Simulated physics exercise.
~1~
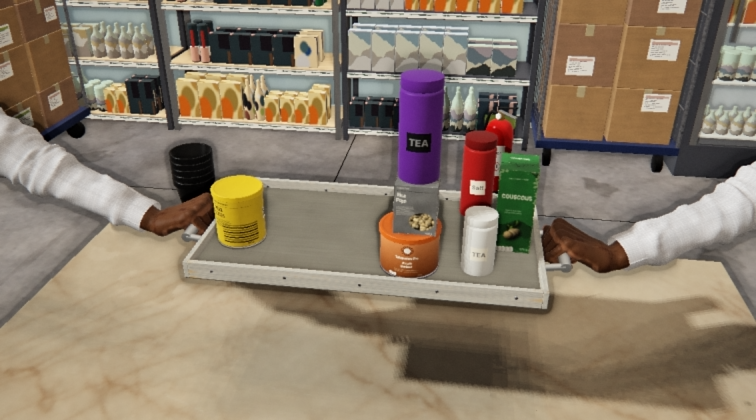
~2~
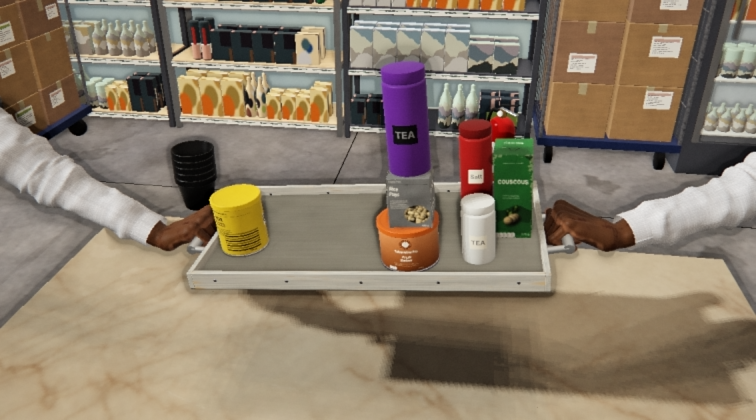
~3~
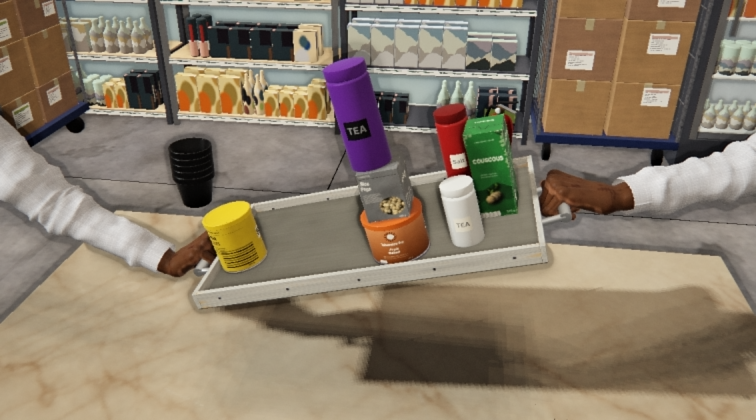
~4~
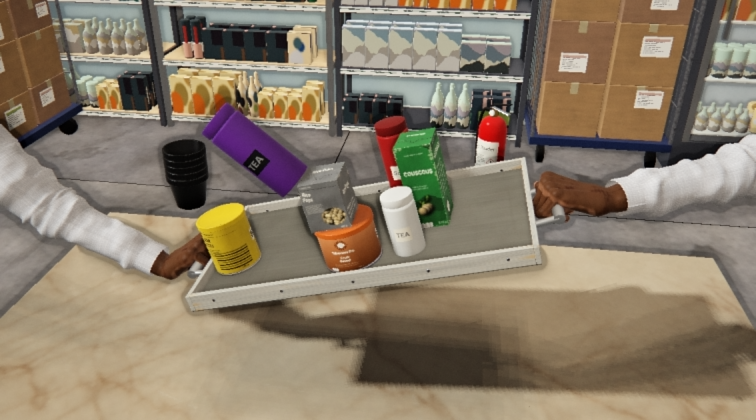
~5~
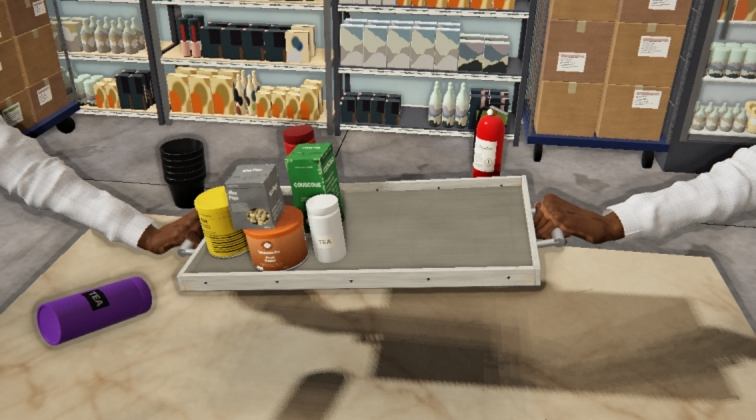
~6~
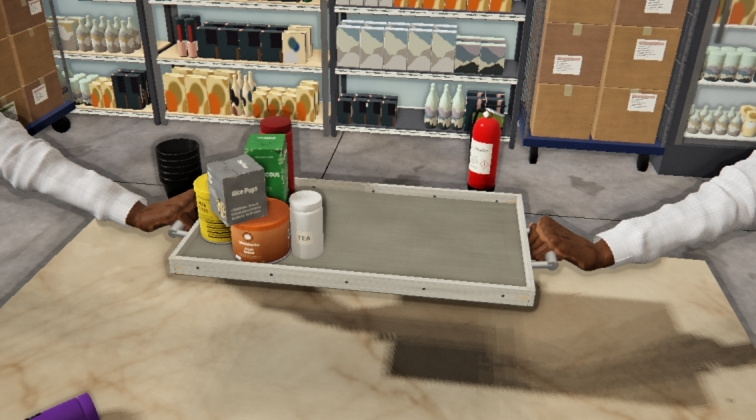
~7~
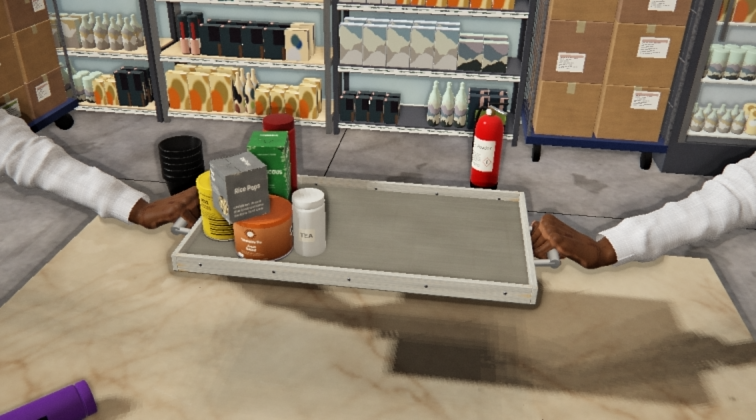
We see two hands tilt a tray of containers down to the left; the tall purple jar topples off onto the counter while the others slide left. The tray levels with the rest bunched beside the yellow tin, and the purple jar lies at lower left.
